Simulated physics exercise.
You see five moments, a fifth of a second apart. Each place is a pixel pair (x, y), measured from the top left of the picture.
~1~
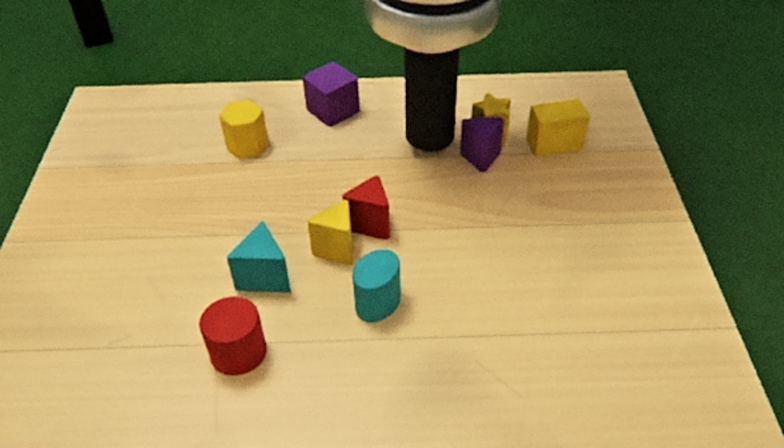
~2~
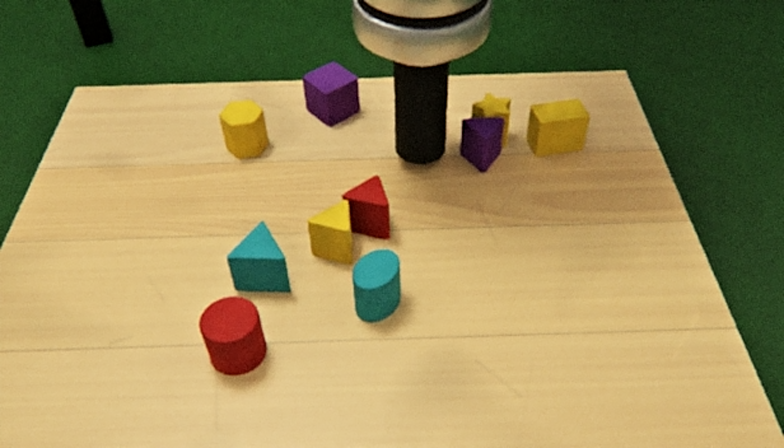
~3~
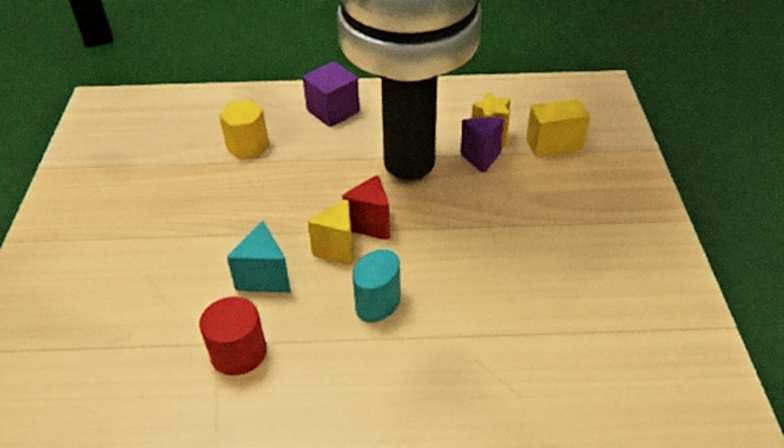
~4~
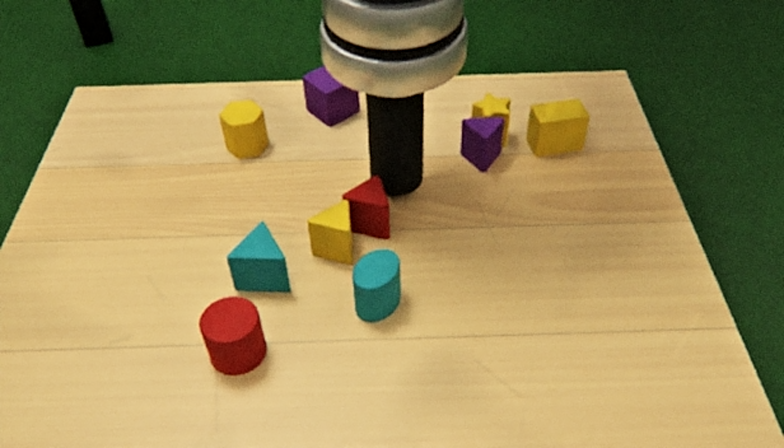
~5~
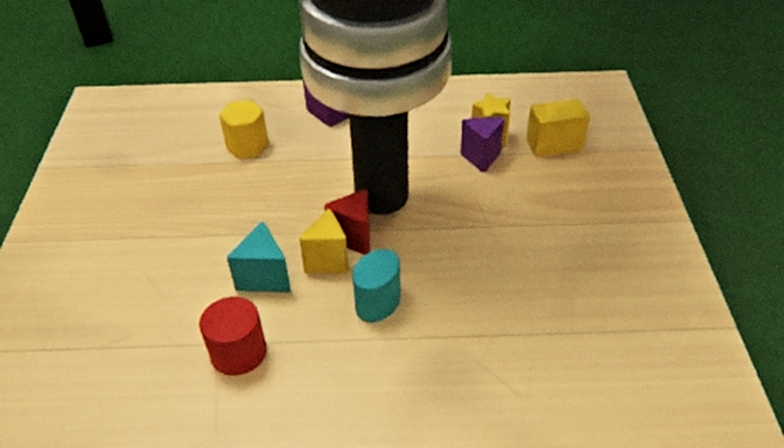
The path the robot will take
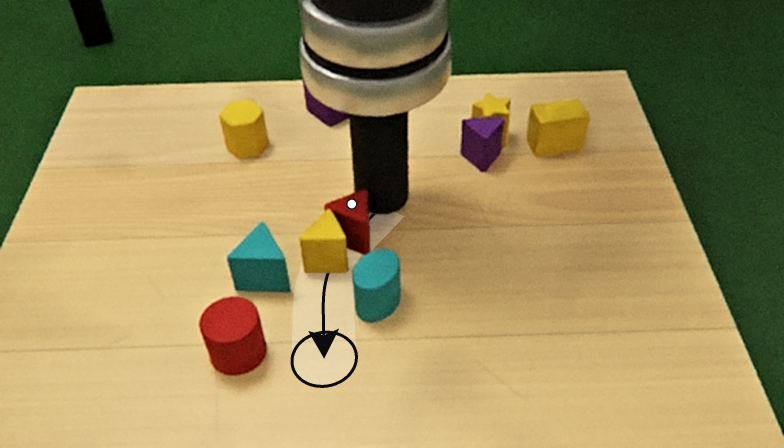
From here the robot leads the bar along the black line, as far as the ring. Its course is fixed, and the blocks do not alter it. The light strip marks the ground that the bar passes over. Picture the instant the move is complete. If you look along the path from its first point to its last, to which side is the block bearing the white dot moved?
It's pushed right.
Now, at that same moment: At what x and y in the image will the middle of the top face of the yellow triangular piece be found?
Its top middle will sit at (229, 368).
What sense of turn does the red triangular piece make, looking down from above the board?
Spin direction: Clockwise.
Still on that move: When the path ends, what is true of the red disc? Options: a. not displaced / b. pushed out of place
Correct choice: B.
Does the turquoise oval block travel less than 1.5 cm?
Yes, that is how it ends up.
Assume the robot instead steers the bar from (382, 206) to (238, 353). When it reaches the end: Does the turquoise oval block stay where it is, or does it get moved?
It will be resting on its spot.
Path on the board, from (382, 206) through (343, 246) and (324, 298) to (324, 358); the dot is on the red triangular piece.
On the path given first. One third of the way, bar at (342, 236); yellow triangular piece at (289, 269), turned 30° anticlockwise; red triangular piece at (305, 247).
Two thirds of the way, bar at (322, 289); red disc at (221, 324); turquoise triangular piece at (250, 249), turned 35° clockwise; yellow triangular piece at (266, 333), turned 35° anticlockwise; red triangular piece at (282, 306).
At the end, bar at (323, 349); red disc at (213, 329); turquoise triangular piece at (250, 249), turned 35° clockwise; yellow triangular piece at (229, 368), turned 15° clockwise; red triangular piece at (266, 355), turned 50° clockwise; turquoise oval block in place.
